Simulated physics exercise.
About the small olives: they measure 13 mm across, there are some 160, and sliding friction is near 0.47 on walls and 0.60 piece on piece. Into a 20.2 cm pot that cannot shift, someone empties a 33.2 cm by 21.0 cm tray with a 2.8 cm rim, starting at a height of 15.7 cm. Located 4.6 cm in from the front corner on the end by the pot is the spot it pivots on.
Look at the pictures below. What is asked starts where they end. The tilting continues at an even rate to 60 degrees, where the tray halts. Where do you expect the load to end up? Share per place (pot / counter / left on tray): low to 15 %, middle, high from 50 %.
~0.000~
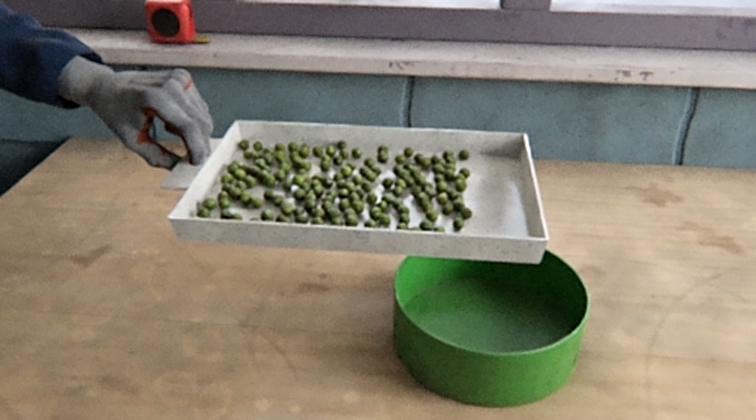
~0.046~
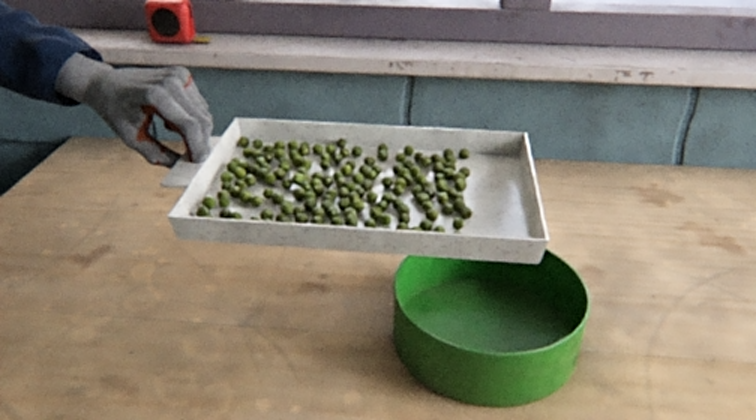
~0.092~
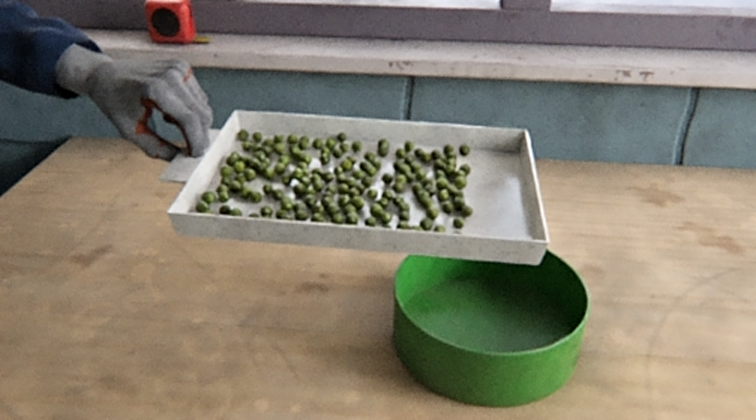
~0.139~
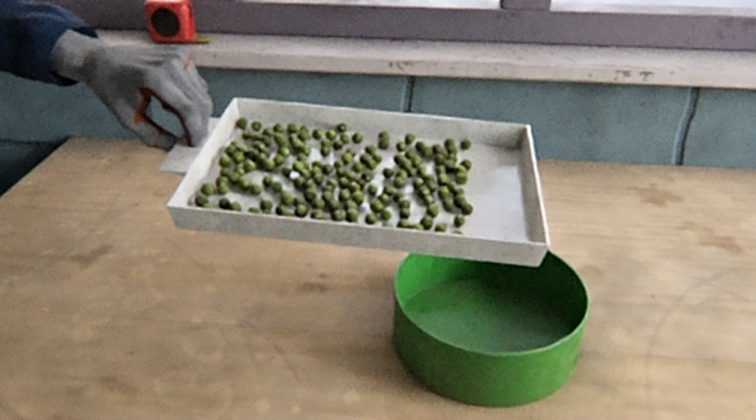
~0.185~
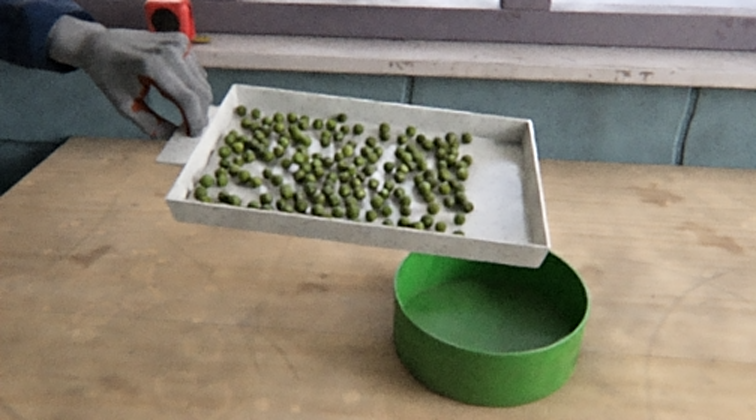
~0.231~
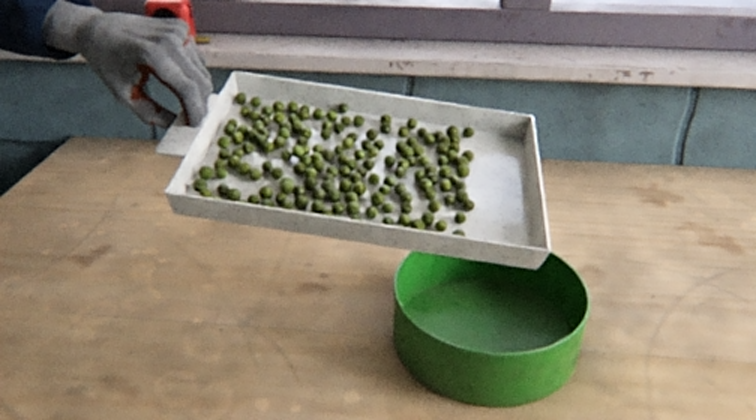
Shares - pot: Low, counter: Low, tray: High.
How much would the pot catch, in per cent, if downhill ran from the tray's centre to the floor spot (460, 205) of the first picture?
That would be close to 0 per cent.
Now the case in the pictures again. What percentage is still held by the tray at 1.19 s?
About 100 per cent.
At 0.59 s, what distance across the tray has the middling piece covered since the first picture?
It has moved some 6 cm from its start.
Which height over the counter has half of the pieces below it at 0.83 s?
Roughly 22 cm.
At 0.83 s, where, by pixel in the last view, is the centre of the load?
By then the middle of the load sits around (420, 179).
After 0.59 s, tilt 35 degrees; the tray holds 100 %, the pot 0 %.
After 0.83 s, tilt 50 degrees; the tray holds 100 %, the pot 0 %.
Then, at 1.19 s, tilt 60 degrees; the tray holds 100 %, the pot 0 %.
At rest (1.7 s), pot 0 %, counter 0 %, tray 100 %.
